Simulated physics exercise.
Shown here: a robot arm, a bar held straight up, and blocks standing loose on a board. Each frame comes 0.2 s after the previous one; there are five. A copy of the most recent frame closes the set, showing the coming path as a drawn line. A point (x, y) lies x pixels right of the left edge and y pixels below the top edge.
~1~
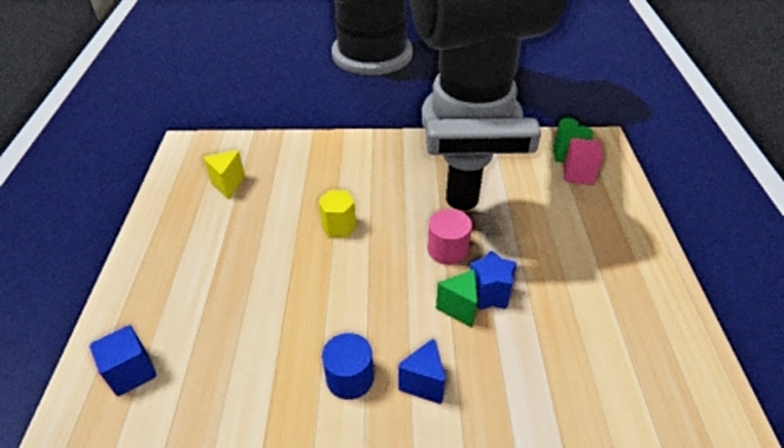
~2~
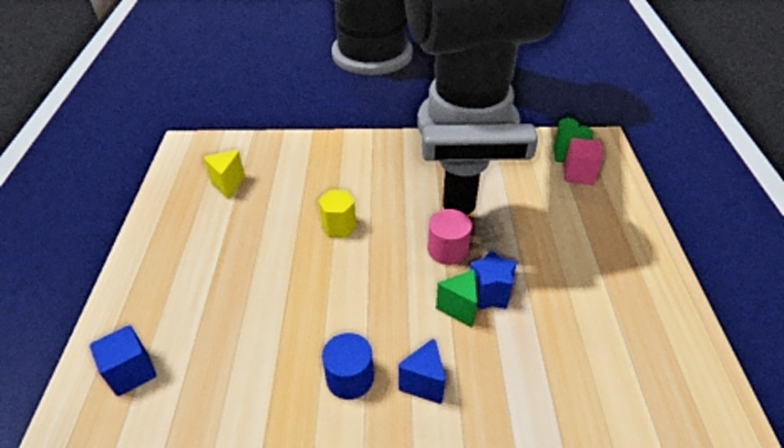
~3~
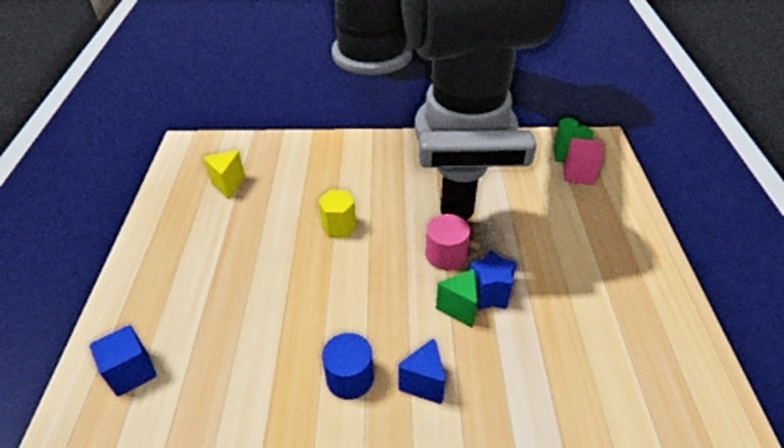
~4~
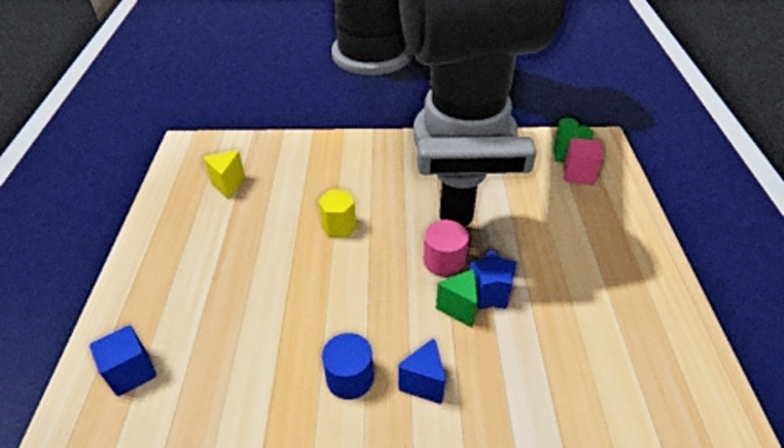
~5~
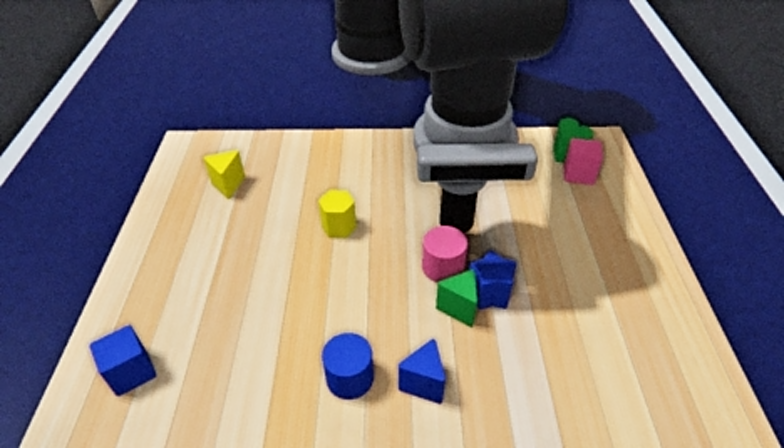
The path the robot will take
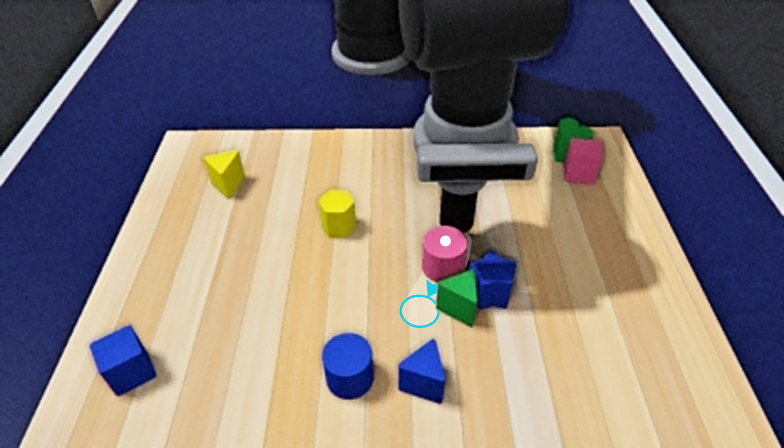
A robot arm lowered its black bar slightly toward the viewer and nudged the pink cylinder a short way down the wooden board, while the green triangle, blue star and other blocks stayed still.
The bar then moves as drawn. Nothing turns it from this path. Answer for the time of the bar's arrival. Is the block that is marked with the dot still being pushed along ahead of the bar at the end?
Yes, that is what happens.
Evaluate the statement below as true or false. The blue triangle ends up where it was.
This is true.
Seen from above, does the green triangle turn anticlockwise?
In short: Yes.
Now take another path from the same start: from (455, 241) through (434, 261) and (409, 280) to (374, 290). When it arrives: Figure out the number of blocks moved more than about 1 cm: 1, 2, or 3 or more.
It shifts a single block.
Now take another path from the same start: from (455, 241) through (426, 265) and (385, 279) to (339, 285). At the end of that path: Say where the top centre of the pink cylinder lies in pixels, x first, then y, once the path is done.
Its top centre is at about (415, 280).
Path on the board, from (455, 241) by way of (441, 275) to (420, 311); the dot is on the pink cylinder.
On the path given first. Halfway along, bar (442, 258); pink cylinder (427, 280); green triangle (461, 295), turned 45° anticlockwise.
At the end, bar (421, 293); blue triangle in place; pink cylinder (406, 319); green triangle (461, 295), turned 45° anticlockwise; blue star block in place.
